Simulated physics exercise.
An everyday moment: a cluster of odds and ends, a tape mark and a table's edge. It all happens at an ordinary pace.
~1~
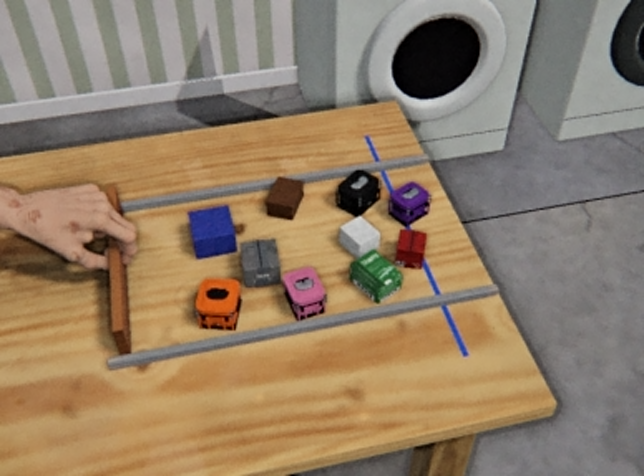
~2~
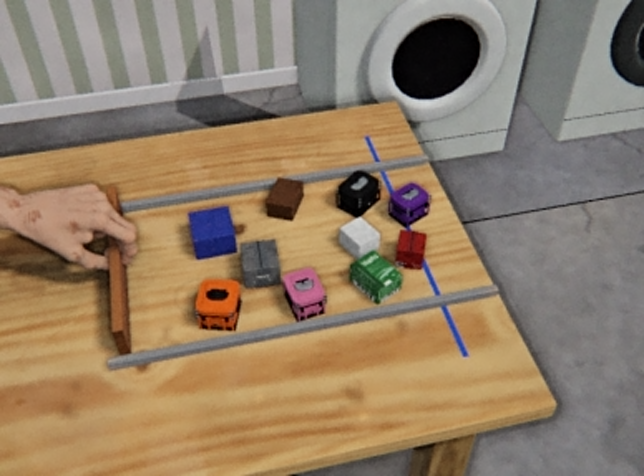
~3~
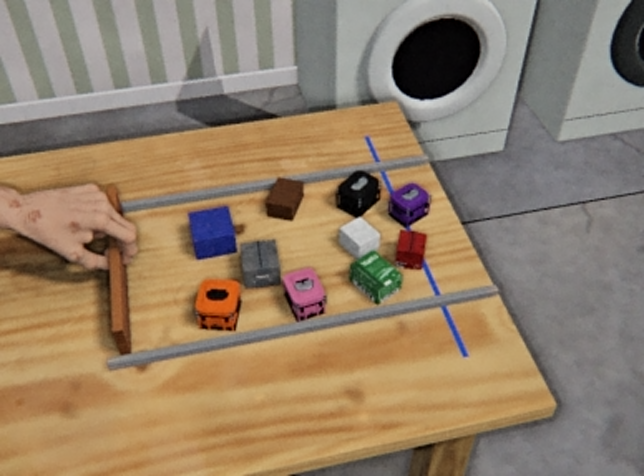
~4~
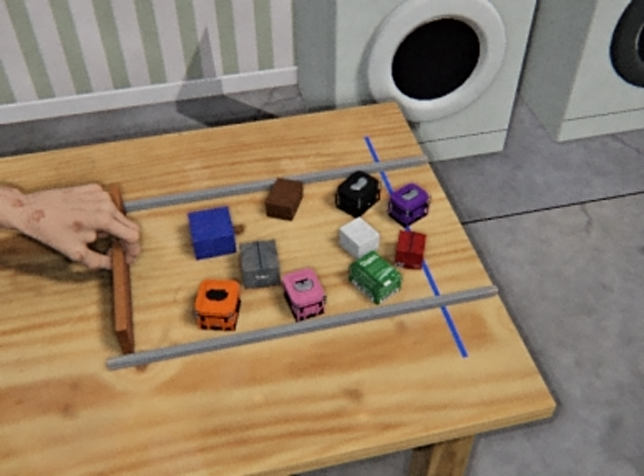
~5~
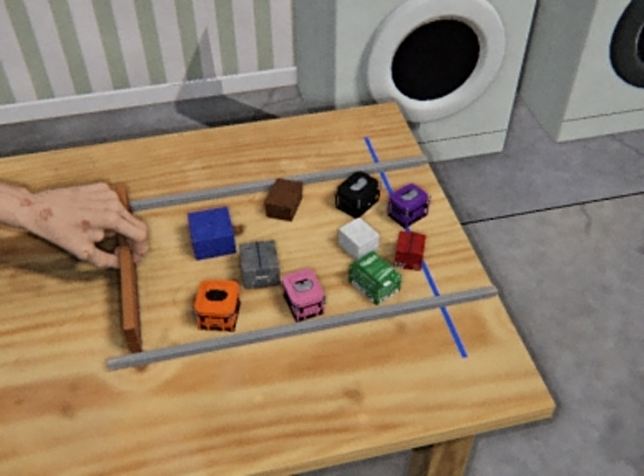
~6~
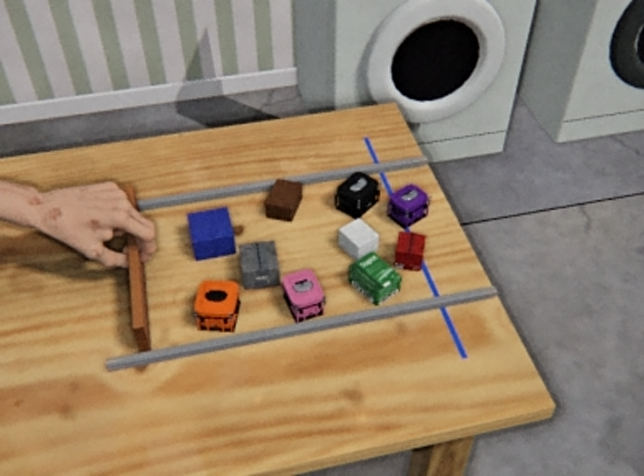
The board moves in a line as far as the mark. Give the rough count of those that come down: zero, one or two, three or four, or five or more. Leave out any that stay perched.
In the end the number that fall off is three or four.
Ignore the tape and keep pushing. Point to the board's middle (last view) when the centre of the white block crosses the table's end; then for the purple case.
For the white block at (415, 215), for the purple case at (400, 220).
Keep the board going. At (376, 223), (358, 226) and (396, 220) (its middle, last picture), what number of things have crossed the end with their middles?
It would be 0, 0 and 2.
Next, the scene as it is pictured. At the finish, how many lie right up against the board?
It touches 4.
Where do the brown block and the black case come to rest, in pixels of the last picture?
About (400, 176), and the other about (432, 170).
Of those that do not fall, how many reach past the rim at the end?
That would be 3.
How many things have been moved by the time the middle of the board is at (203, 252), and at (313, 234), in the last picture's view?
2 and 9.
Early on, none off yet; purple case at rest near (408, 206); red box at rest near (410, 251); black case at rest near (358, 195).
A while later, none off yet; purple case at rest near (408, 206); red box travelled about its own width near (437, 241); black case travelled a little near (373, 190).
Finally, the number that fall off is three or four; lost, green box, red box and purple case.
